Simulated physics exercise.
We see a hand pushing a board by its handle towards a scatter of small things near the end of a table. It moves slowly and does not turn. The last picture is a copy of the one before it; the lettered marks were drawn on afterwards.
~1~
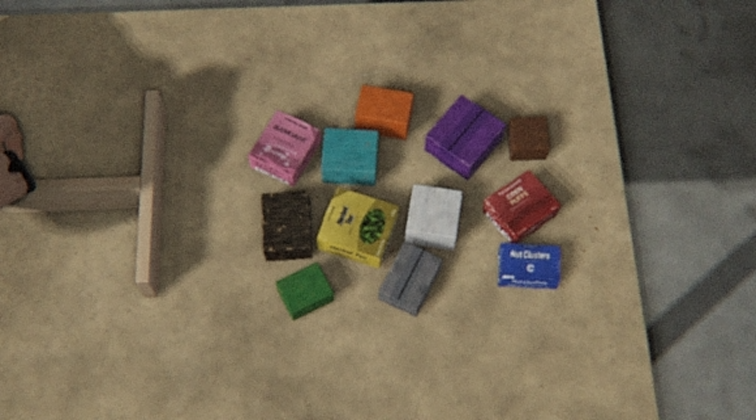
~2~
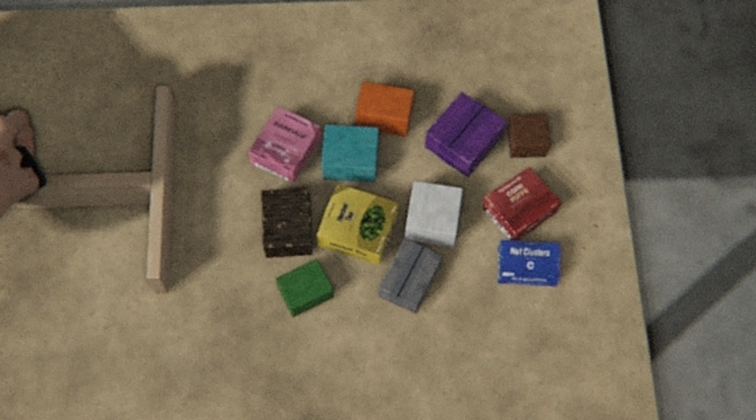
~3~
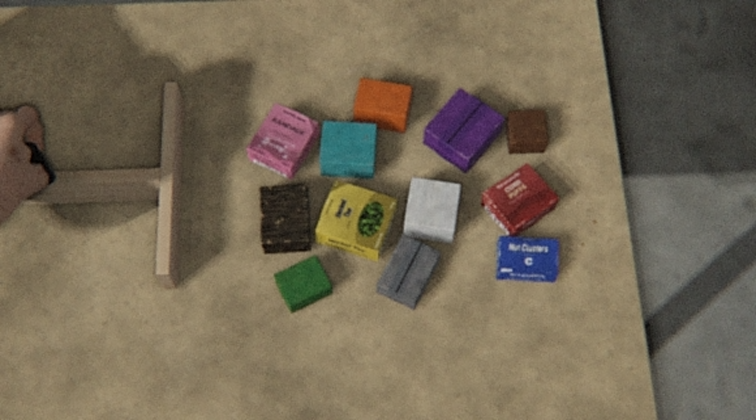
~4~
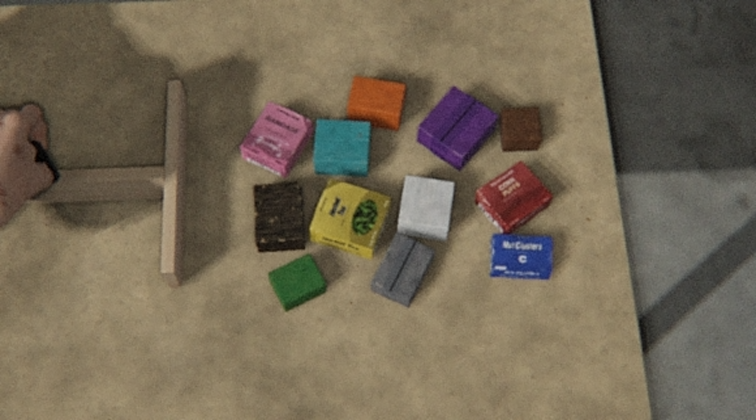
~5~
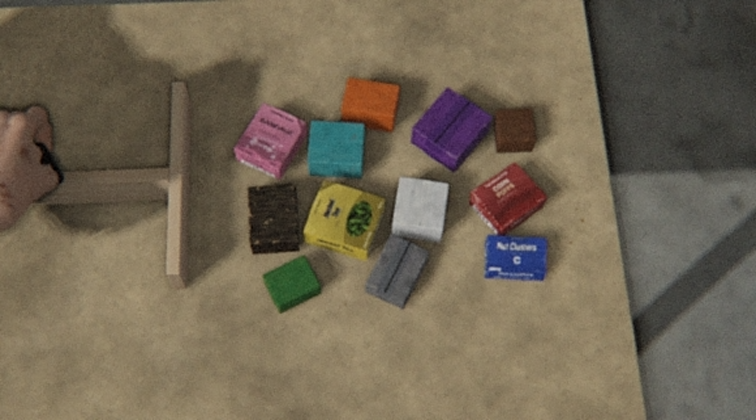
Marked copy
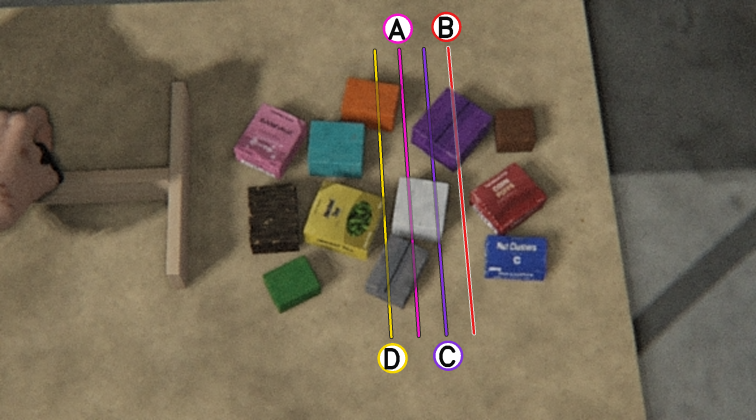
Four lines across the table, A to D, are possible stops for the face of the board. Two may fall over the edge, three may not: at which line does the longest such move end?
Stop at B.
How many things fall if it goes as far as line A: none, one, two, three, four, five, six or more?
In all, none.
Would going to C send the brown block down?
Yes.
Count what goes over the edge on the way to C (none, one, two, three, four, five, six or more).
Two.
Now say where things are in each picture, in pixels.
The first frame shows white block (434, 217); turquoise block (351, 157); black block (287, 227).
The second frame shows board (158, 178); red box (521, 205).
The third frame shows board (167, 174); green block (303, 284).
The fourth frame shows board (171, 172); grey box (403, 270).
The fifth frame shows board (176, 174); brown block (514, 131); pink box (271, 141); purple box (451, 130).
On the marked copy, A at (409, 184); B at (460, 182); C at (434, 183); D at (383, 185).
Following B. Soon after the start, board (279, 170); green block (317, 288); grey box (405, 274).
Later, board (381, 166); red box (580, 206); brown block (563, 136).
In the end, board (458, 163); brown block over the edge; red box over the edge; two fallen.
As for the rest, A is within the limit but short; C is within the limit but short; D is within the limit but short.
